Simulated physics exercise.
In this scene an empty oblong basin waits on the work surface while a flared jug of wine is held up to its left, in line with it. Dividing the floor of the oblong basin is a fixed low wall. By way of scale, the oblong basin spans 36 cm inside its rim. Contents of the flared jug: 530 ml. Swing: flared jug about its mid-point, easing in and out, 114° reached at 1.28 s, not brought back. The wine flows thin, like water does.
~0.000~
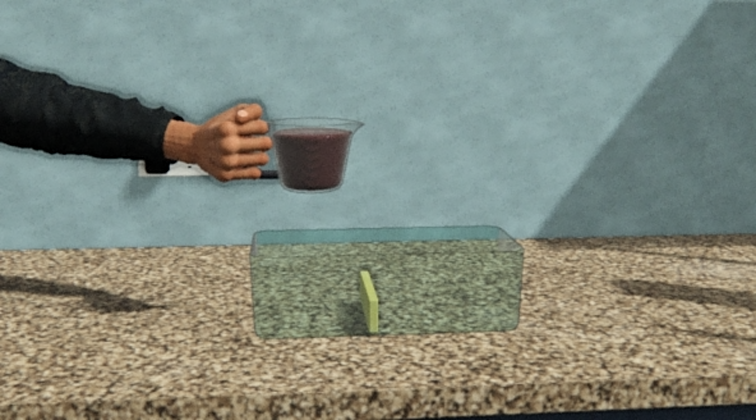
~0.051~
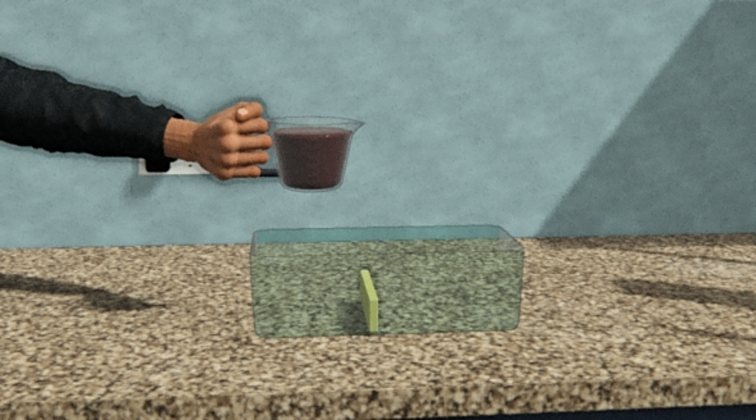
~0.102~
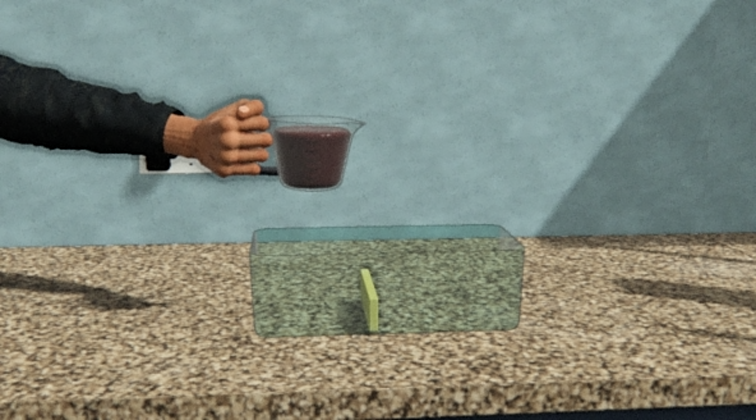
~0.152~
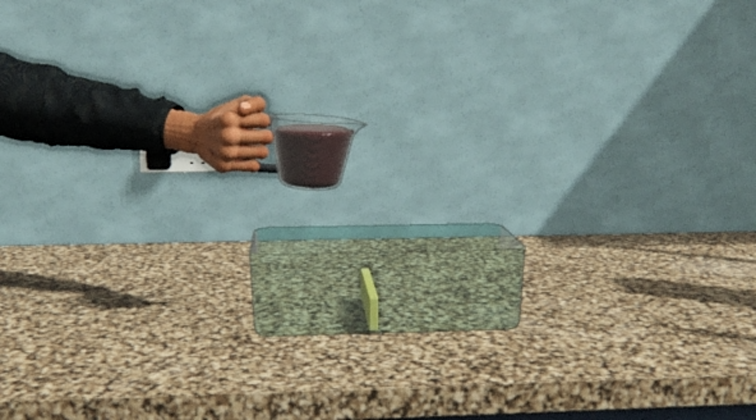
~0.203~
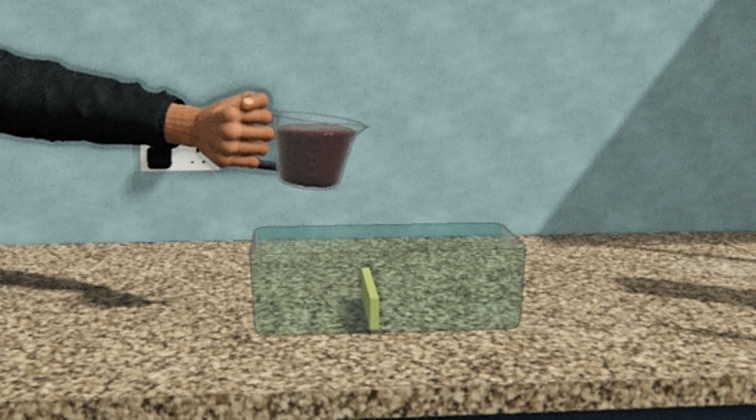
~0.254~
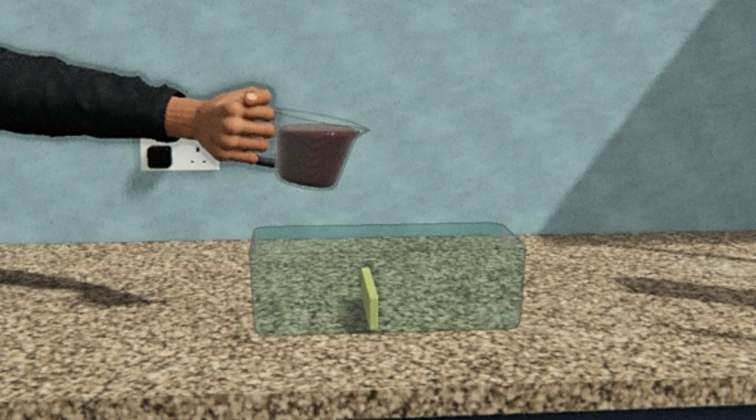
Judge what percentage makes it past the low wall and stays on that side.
Some 88 per cent makes it over and stays.
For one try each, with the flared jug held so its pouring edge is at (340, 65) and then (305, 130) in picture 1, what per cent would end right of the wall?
80 and 5 %.
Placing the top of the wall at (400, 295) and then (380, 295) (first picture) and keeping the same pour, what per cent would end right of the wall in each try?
The first gives near 60 per cent and the second near 80 per cent.
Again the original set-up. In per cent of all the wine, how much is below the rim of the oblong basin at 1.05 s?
Some 88 percent of the total.
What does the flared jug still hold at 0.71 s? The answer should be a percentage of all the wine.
Close to 60 percent of the liquid remains at that time.
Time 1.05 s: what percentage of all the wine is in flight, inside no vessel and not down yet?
6 in a hundred, give or take.
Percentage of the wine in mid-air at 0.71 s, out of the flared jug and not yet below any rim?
I'd say close to 22 per cent.
By 0.71 s the tilt is 67° and 60 per cent is still to pour, 0 is left of the wall and 17 right of it.
By 1.05 s the tilt is 105° and 5 per cent is still to pour, 5 is left of the wall and 84 right of it.
By 1.40 s the tilt is 114° and 0 per cent is still to pour, 11 is left of the wall and 88 right of it.
By 1.78 s the tilt is 114° and 0 per cent is still to pour, 11 is left of the wall and 88 right of it.
At rest 11 per cent lies left of the wall, 88 right of it and 1 outside.
